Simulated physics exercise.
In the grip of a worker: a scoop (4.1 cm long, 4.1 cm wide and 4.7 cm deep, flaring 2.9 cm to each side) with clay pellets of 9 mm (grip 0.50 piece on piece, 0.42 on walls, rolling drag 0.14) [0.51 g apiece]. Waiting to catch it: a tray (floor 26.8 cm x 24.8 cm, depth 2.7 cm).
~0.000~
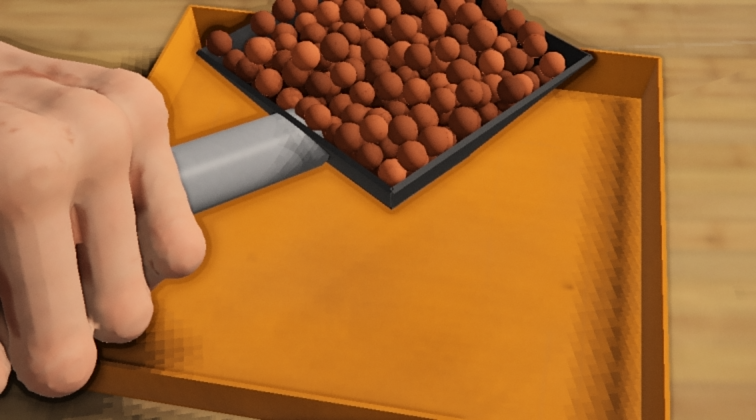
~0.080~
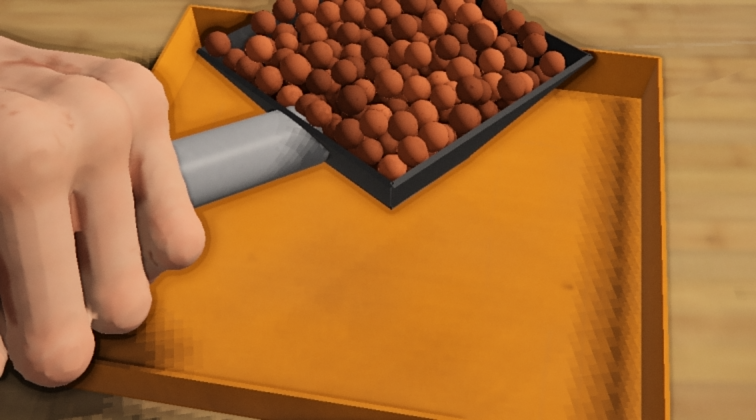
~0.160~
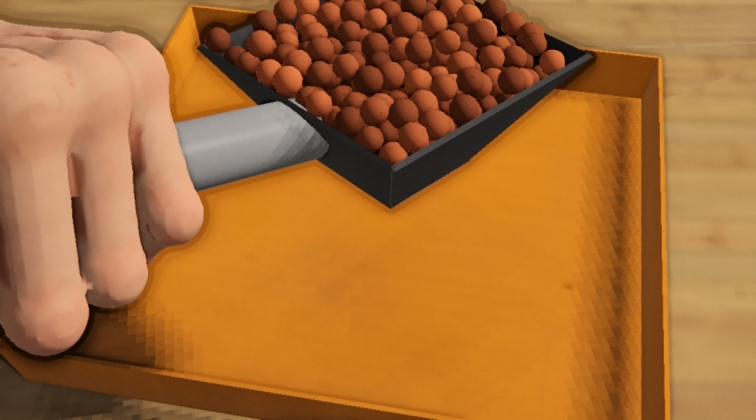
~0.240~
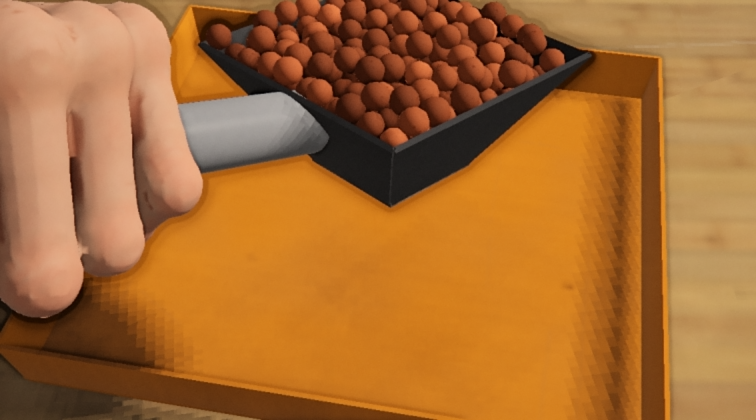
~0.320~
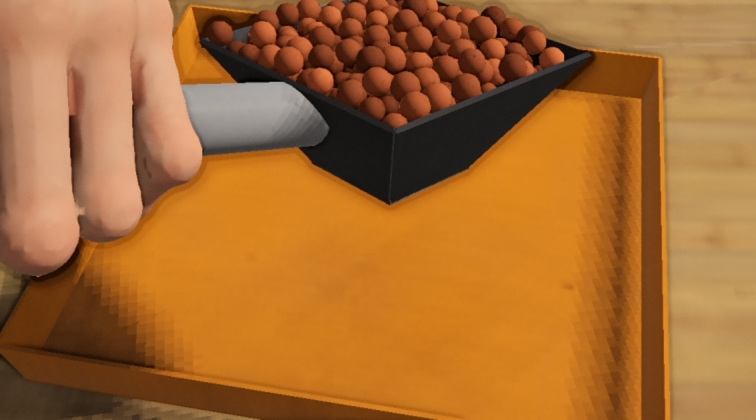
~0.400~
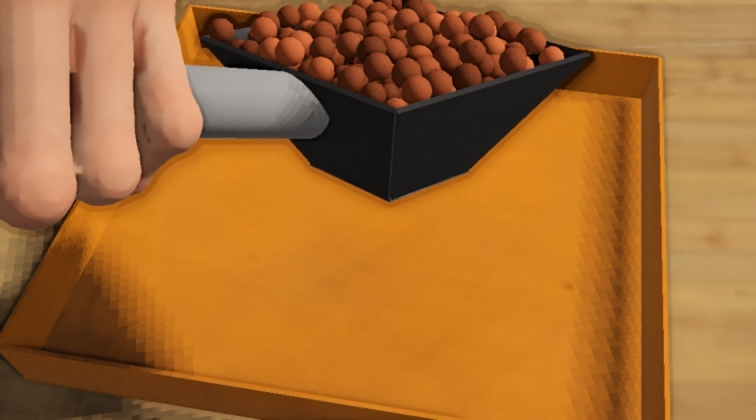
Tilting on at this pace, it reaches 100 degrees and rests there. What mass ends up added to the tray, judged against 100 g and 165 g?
Haul: Sizeable.
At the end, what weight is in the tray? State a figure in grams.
Around 180 grams.
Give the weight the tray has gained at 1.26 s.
Near 70 g.
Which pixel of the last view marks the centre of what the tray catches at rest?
(399, 191), roughly.
Then, at 0.87 s, tilt 48 degrees; 0 g in the tray, scoop holds 100 %.
After 1.26 s, tilt 71 degrees; 66 g in the tray, scoop holds 55 %.
Then, at 1.62 s, tilt 92 degrees; 174 g in the tray, scoop holds 5 %.
After 1.97 s, tilt 100 degrees; 181 g in the tray, scoop holds 0 %.
At rest (2.3 s), 181 g in the tray, scoop holds 0 %.
